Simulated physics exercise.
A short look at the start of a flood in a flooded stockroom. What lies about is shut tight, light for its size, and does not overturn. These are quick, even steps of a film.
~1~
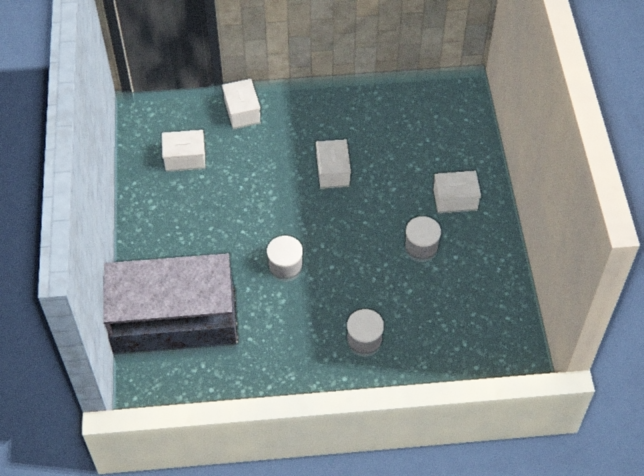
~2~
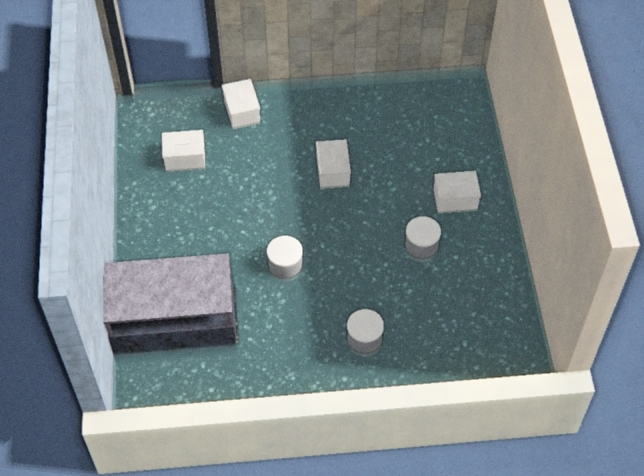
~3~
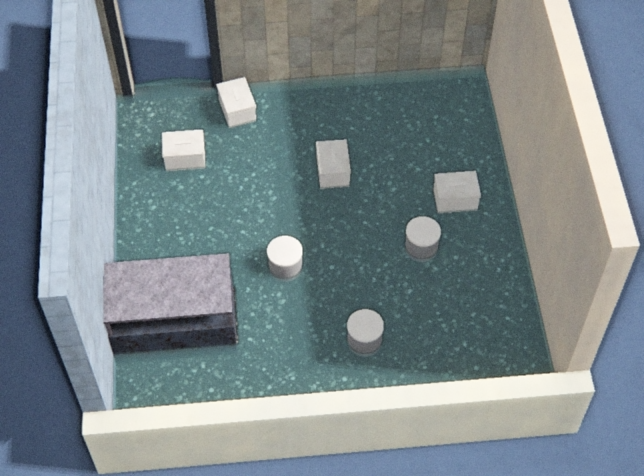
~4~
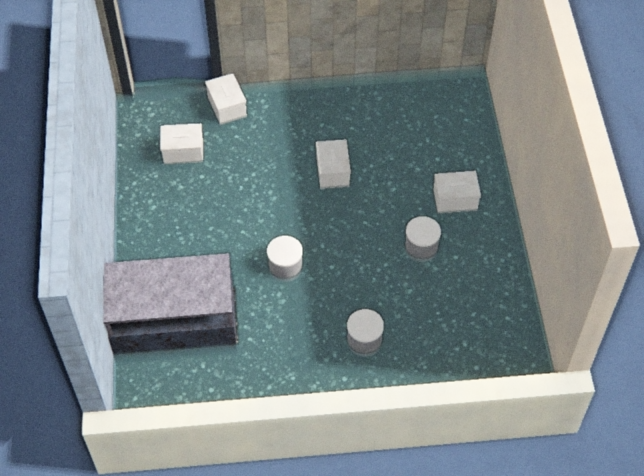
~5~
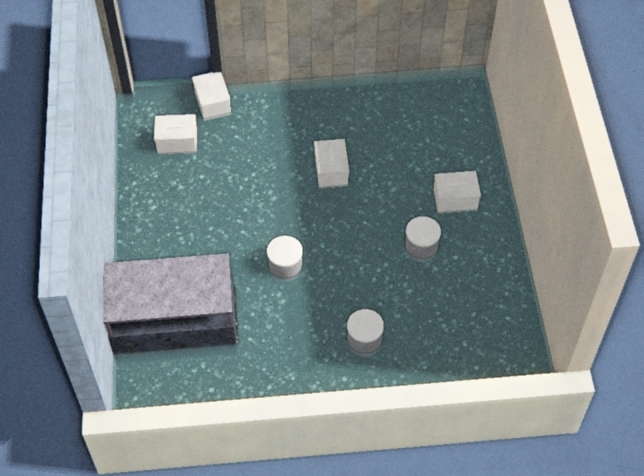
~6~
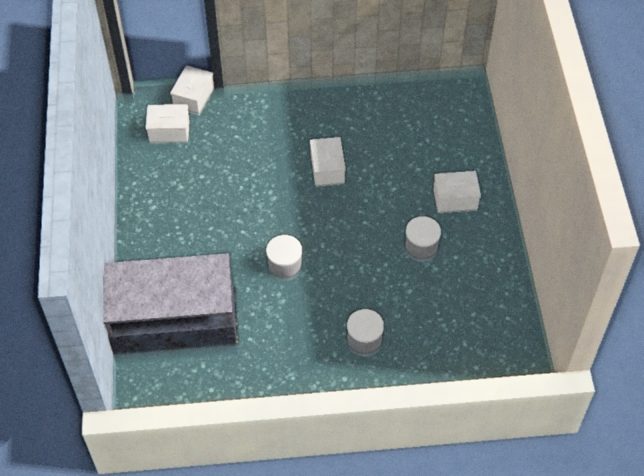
In a flooded stockroom with pale blocks and round pieces standing in green water, the dark door in the back wall opens. The white tote nearest the doorway drifts left, then a second floats after it toward the opening, and finally a grey block near the middle shifts slightly.
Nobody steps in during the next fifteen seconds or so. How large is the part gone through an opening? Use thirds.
Share: Between one and two thirds.
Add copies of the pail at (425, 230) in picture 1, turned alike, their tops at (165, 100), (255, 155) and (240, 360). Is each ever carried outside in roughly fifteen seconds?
In that order: Gone, out, inside.
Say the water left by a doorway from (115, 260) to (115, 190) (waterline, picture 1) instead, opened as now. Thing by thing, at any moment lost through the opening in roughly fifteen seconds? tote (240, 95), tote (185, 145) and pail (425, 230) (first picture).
In turn: Out, carried outside, inside.
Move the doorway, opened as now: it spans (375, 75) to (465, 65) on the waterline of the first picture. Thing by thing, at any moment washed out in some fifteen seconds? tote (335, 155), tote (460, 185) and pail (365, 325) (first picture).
In turn: Carried outside, out, kept in.
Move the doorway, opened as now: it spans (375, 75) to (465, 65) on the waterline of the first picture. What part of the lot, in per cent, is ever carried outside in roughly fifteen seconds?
I make it 60 per cent.
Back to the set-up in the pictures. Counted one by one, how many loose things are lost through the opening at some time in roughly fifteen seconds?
The number is 3.
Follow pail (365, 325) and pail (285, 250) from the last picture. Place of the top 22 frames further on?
Close to (338, 284) and (163, 170).
A moment on, 1 of 7 are out; 6 afloat.
Next, 2 of 7 are out; 5 afloat.
Later, 3 of 7 are out; 4 afloat.
In the end, 3 of 7 are out; 4 afloat.
